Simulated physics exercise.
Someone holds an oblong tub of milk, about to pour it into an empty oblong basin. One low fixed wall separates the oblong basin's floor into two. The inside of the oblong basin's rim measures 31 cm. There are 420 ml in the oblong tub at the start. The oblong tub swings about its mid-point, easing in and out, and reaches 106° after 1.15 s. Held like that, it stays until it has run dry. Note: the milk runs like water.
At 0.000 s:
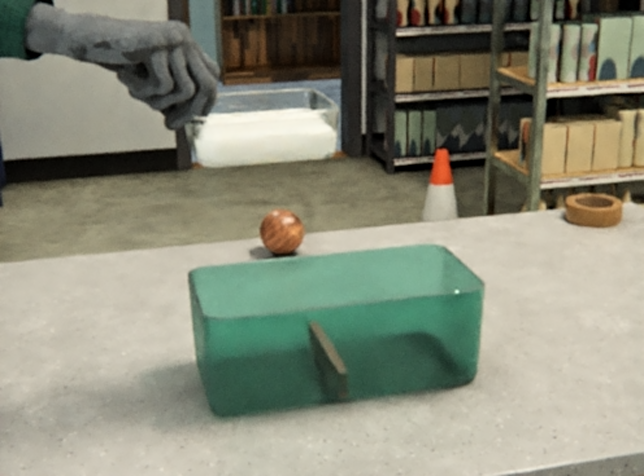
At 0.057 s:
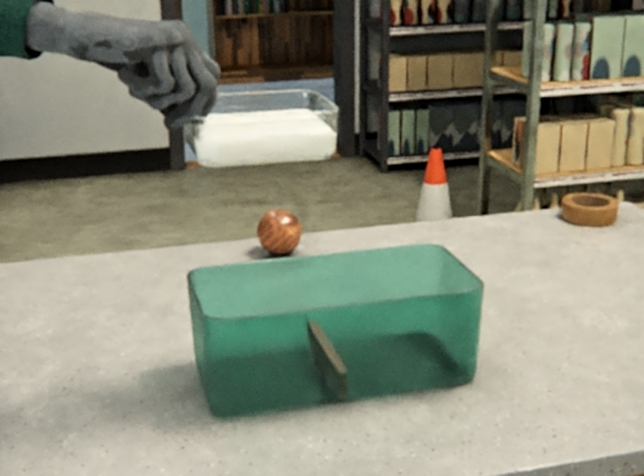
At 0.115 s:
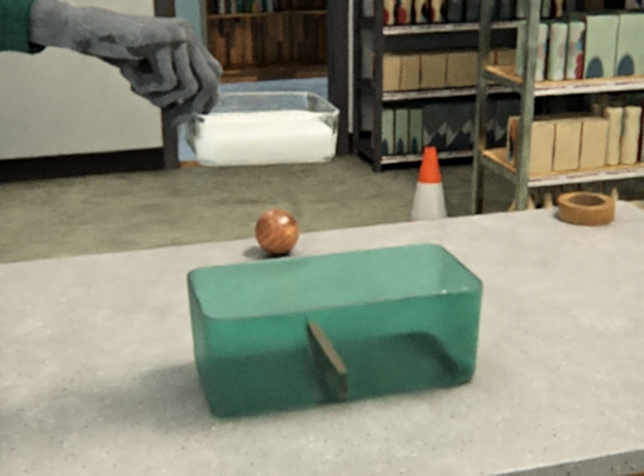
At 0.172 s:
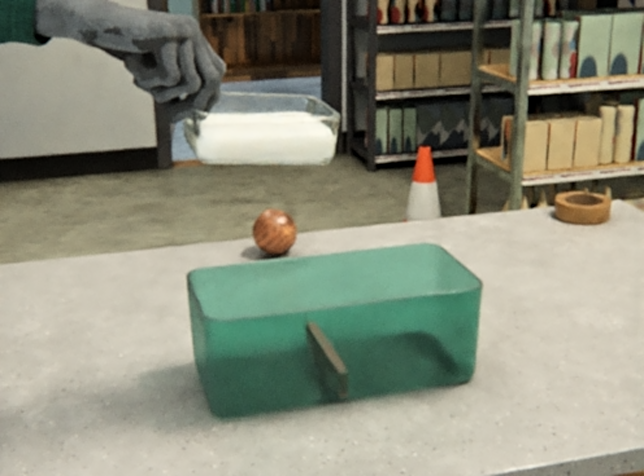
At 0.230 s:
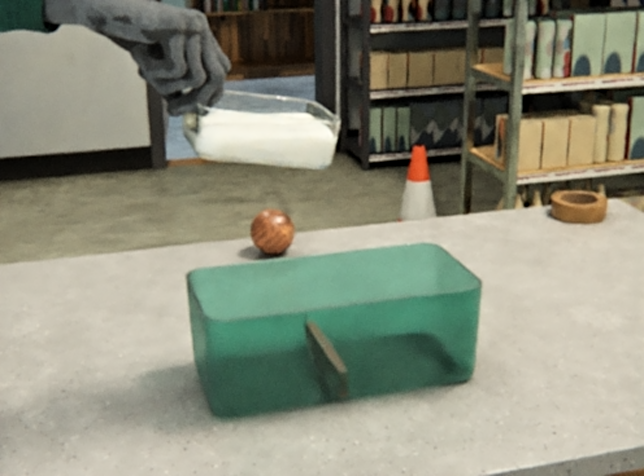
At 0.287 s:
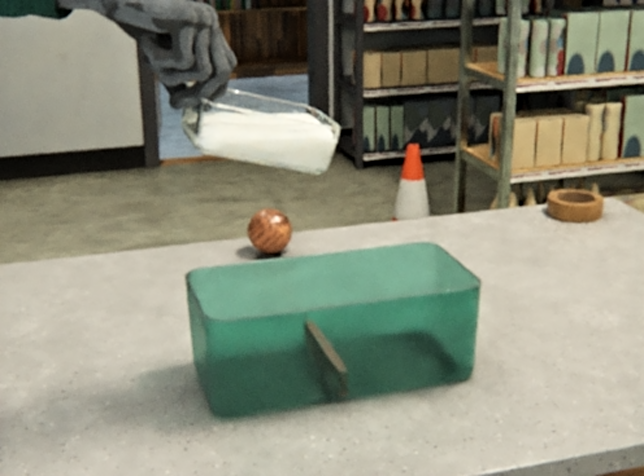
At the start, a gray-gloved hand holds a clear oblong tub of milk level above an empty green basin on a counter, with a wooden ball behind it. The tub then gradually tilts, its right end dipping, while the view shifts slightly and the background slides left.
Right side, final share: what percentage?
77 per cent.
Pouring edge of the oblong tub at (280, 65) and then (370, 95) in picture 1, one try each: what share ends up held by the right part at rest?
I'd expect close to 60 per cent and then close to 90 per cent.
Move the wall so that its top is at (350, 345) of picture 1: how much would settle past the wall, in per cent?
In that case, some 65 percent.
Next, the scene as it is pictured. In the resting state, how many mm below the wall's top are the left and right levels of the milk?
Near 28 mm for the left and near 16 mm for the right.
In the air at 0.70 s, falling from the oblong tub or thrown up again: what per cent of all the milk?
Roughly 46 percent.
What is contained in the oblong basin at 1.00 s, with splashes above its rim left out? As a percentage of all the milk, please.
Some 84 per cent.
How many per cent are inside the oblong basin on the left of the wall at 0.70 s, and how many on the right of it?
Around 0 on the left and around 26 on the right.
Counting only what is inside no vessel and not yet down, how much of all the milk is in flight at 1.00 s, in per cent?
10 per cent, roughly.
Then, 0.70 s in, the tilt is 70° and 27 per cent is still to pour, 0 is left of the wall and 27 right of it.
Then, 1.00 s in, the tilt is 101° and 4 per cent is still to pour, 11 is left of the wall and 74 right of it.
Then, 1.31 s in, the tilt is 106° and 0 per cent is still to pour, 21 is left of the wall and 77 right of it.
Then, 1.65 s in, the tilt is 106° and 0 per cent is still to pour, 20 is left of the wall and 77 right of it.
Finally, 20 per cent lies left of the wall, 77 right of it and 2 outside.
